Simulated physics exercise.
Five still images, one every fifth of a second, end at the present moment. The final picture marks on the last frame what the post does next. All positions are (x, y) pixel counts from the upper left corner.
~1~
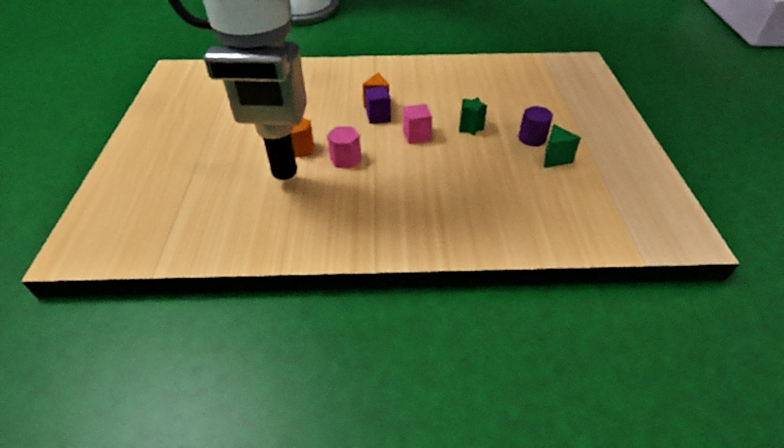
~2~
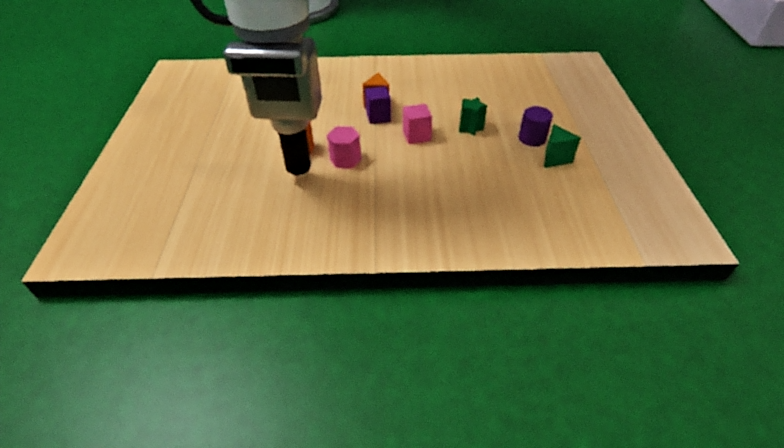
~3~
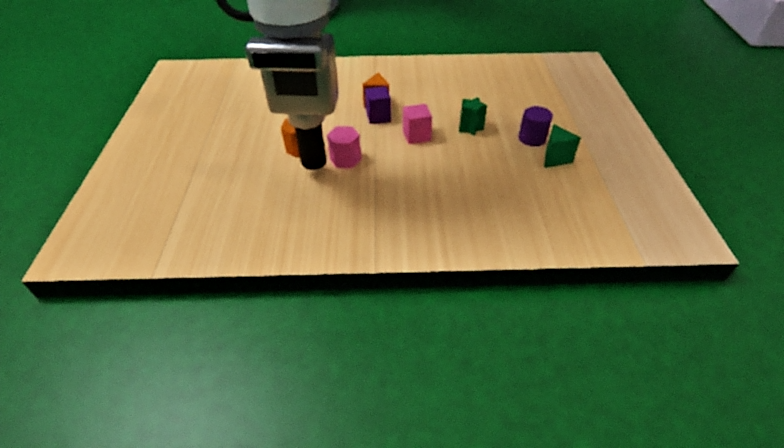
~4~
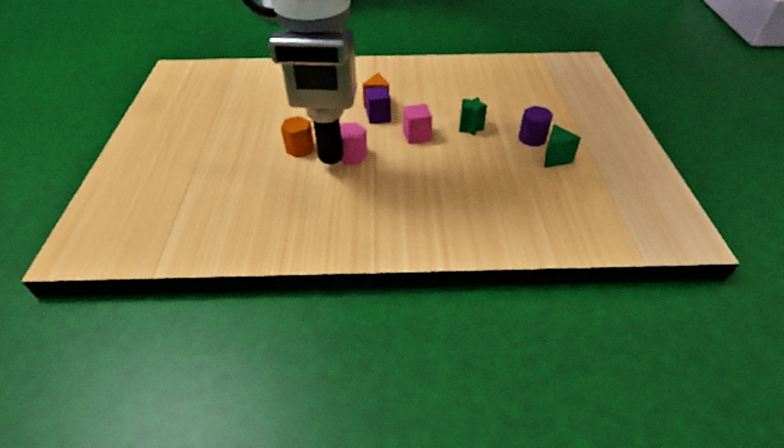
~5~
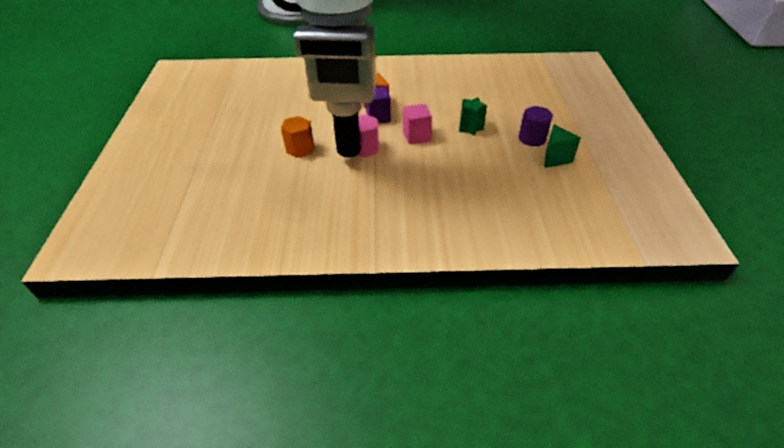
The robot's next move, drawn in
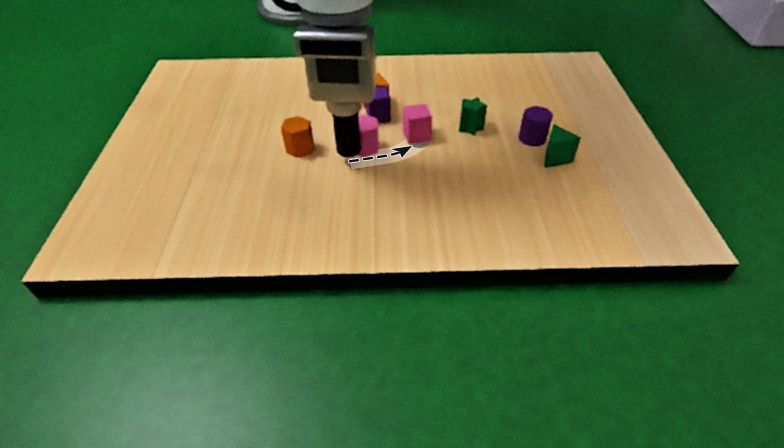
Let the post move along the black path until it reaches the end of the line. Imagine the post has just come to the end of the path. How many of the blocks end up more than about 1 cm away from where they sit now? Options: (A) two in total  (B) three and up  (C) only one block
Answer: A.
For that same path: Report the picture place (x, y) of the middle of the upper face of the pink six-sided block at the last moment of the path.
The pink six-sided block ends near (377, 116).
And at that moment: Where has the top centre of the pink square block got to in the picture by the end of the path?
Roughly at (428, 101).
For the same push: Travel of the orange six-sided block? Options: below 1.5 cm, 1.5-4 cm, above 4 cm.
My estimate: Under 1.5 cm.
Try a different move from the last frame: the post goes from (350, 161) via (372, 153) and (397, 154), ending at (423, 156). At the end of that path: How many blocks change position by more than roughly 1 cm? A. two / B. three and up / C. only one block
Choice C: Only one block.
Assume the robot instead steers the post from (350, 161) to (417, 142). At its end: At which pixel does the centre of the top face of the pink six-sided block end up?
Put as a pixel place, it's (383, 110).
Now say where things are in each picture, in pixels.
Tip of the post (285, 173), middles of tops, orange six-sided block partly hidden, pink six-sided block (343, 134), pink square block (418, 111), in the first picture.
Post (299, 169), nothing pushed, in the second picture.
Post (314, 164), nothing pushed, in the third picture.
Post (331, 158), pink six-sided block (350, 130), in the fourth picture.
Post (349, 151), orange six-sided block (296, 124), pink six-sided block (363, 123), pink square block (418, 111), in the fifth picture.
The line goes from (350, 161) through (376, 157) and (401, 152) to (419, 141).
What follows on the original path. Halfway along, post (389, 145); pink six-sided block (377, 116), turned 45° anticlockwise.
At the end, post (419, 131); orange six-sided block unmoved; pink six-sided block (377, 116), turned 45° anticlockwise; pink square block (428, 101), turned 15° anticlockwise.
